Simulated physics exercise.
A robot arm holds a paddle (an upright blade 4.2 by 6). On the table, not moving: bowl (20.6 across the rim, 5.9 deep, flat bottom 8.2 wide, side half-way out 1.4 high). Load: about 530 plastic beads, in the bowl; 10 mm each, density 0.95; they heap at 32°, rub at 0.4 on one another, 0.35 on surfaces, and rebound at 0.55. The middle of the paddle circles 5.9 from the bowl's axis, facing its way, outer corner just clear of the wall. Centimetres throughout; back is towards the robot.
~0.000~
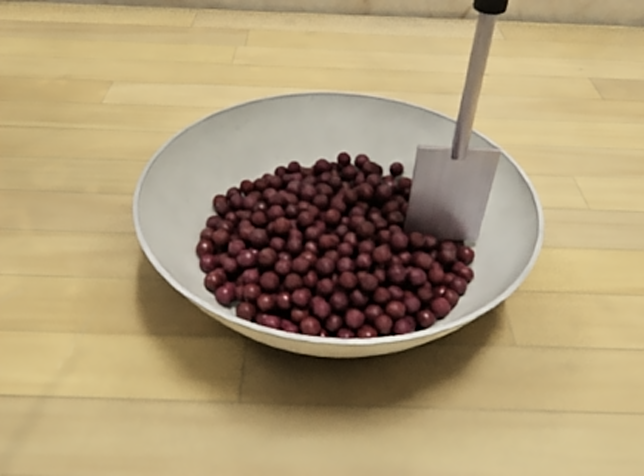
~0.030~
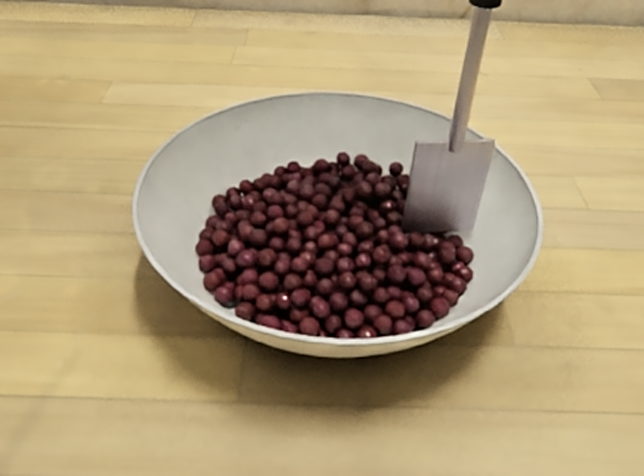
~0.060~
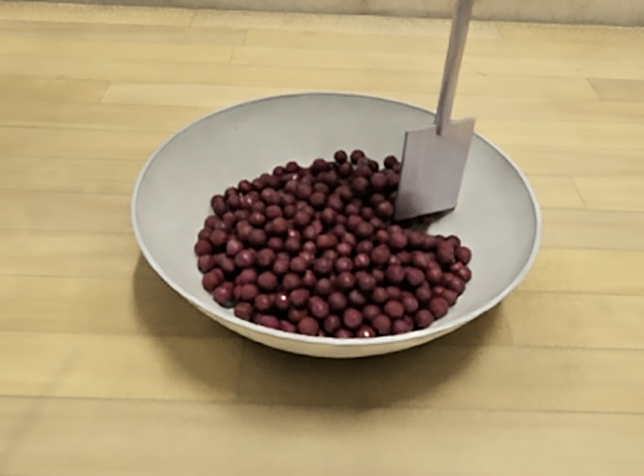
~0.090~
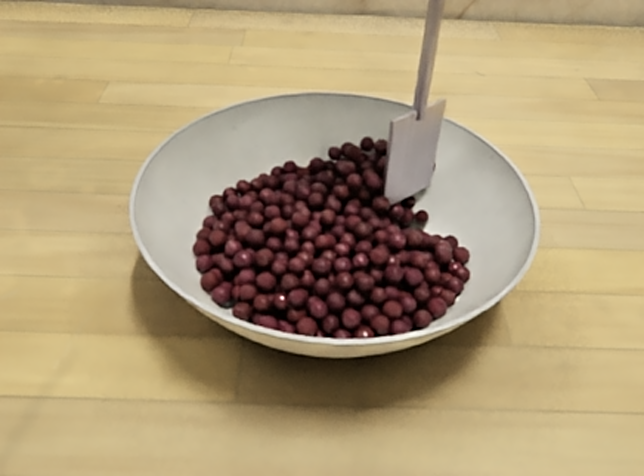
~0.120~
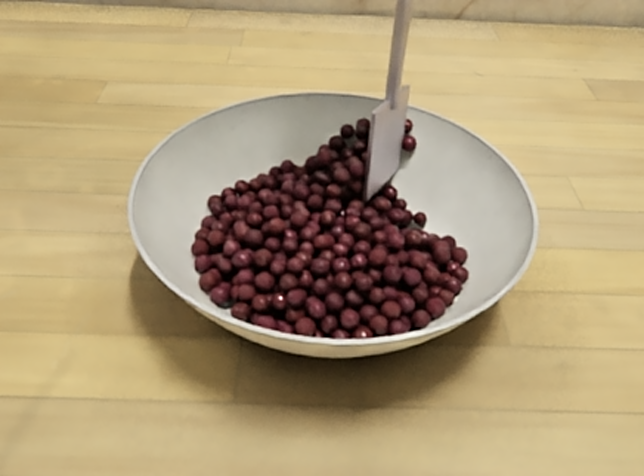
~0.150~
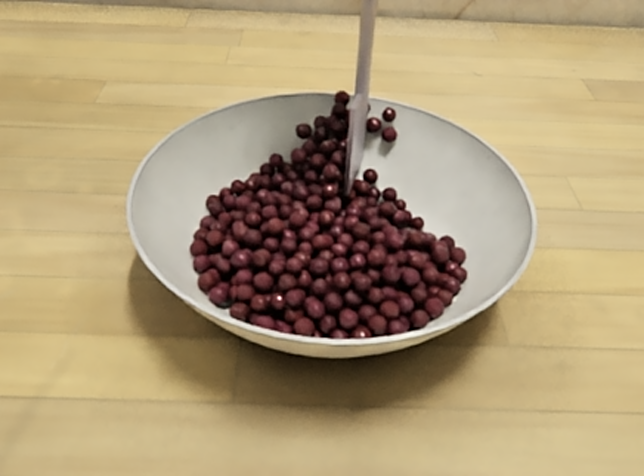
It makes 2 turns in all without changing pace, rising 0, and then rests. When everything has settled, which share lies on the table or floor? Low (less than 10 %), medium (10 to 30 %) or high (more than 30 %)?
Answer: Medium; 10 to 30 % of the plastic beads finish on the table or floor.
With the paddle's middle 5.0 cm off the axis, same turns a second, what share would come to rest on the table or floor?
It would be near 20 per cent.
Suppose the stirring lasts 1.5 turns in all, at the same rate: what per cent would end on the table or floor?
In that case some 15 per cent.
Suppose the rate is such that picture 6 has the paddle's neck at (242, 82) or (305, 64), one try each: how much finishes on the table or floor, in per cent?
Some 45 and 30 per cent.
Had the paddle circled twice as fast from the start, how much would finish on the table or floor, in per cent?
In that case some 45 per cent.
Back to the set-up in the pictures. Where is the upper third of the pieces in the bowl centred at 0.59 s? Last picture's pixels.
At about (435, 243).
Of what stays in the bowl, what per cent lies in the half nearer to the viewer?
About 45 per cent.
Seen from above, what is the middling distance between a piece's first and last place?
Roughly 5 cm.
After 0.59 s, 328° round, highest piece 8 above the table; 486 in the bowl, 31 on the table or floor, 17 in flight or on the tool.
After 1.03 s, 222° round, highest piece 8 above the table; 446 in the bowl, 77 on the table or floor, 11 in flight or on the tool.
After 1.45 s, 0° round, highest piece 5 above the table; 430 in the bowl, 104 on the table or floor.
After 2.15 s, 0° round, highest piece 5 above the table; 430 in the bowl, 104 on the table or floor.
At rest, 430 in the bowl, 104 on the table or floor. That is 19 % on the table or floor.
